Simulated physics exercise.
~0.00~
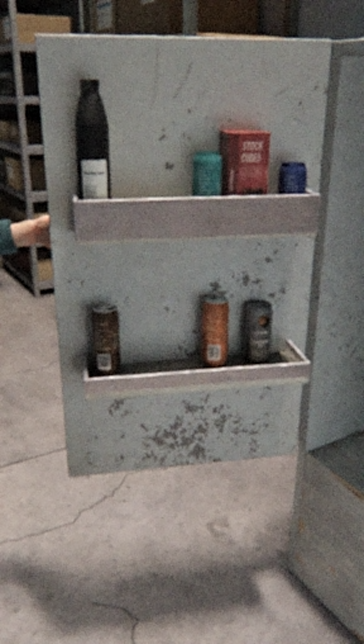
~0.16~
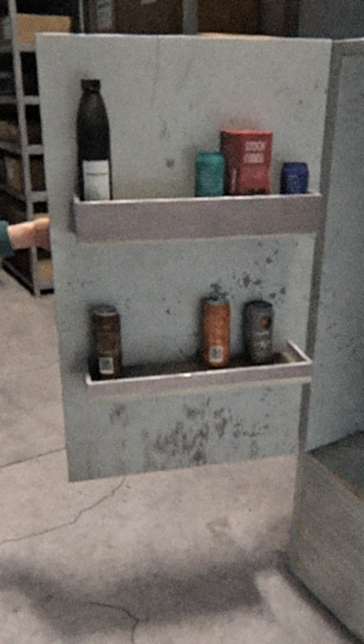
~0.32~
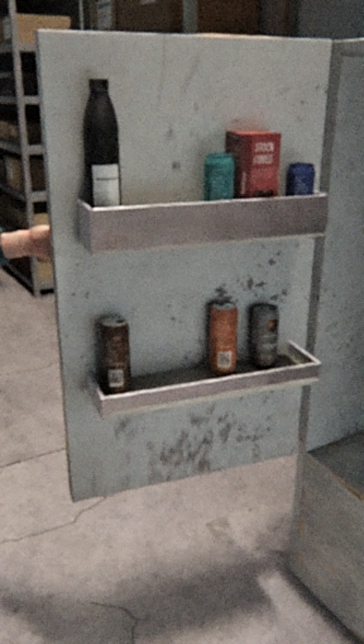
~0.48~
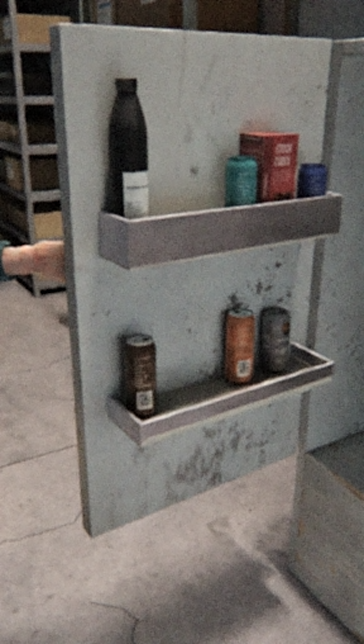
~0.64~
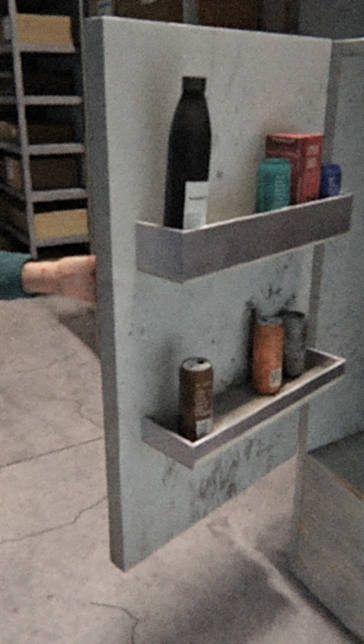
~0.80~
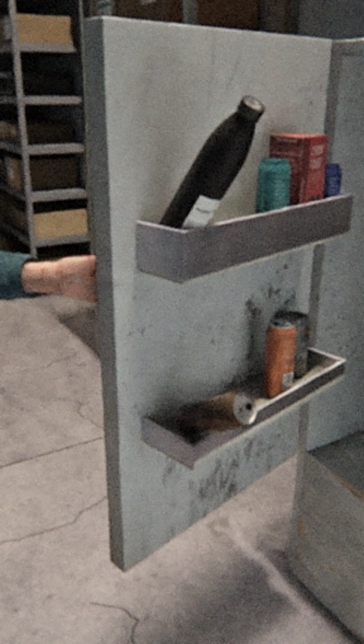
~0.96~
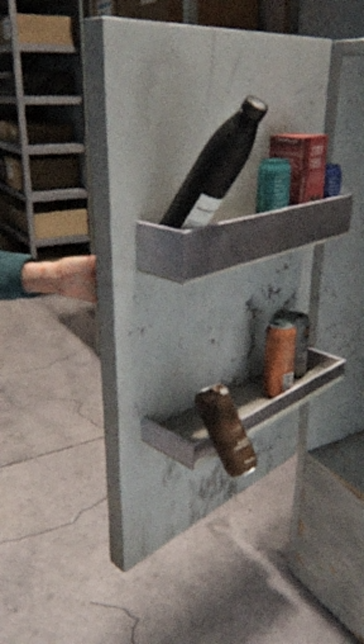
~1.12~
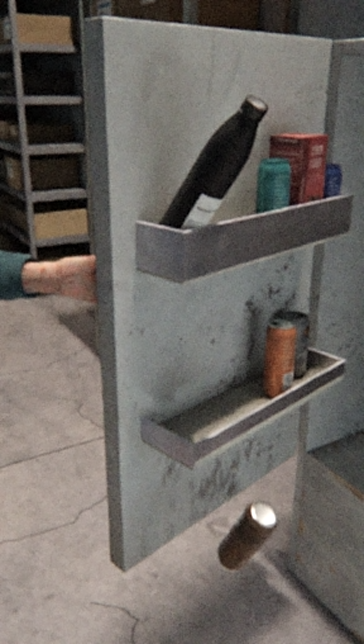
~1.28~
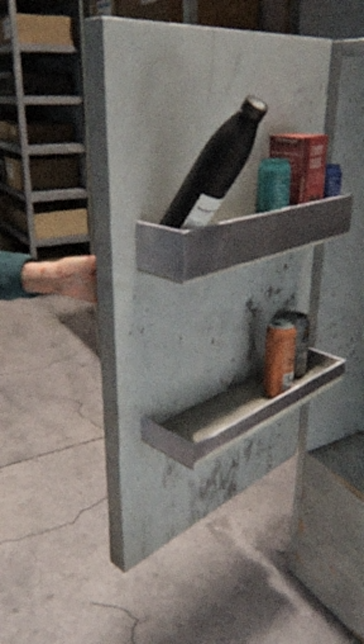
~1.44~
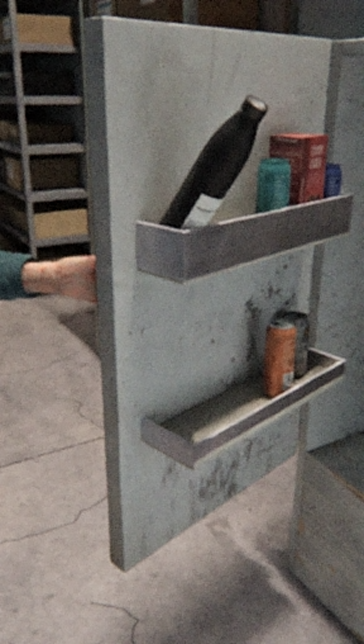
A locker door swings and stops in a hand, tipping a bottle and dropping a can.
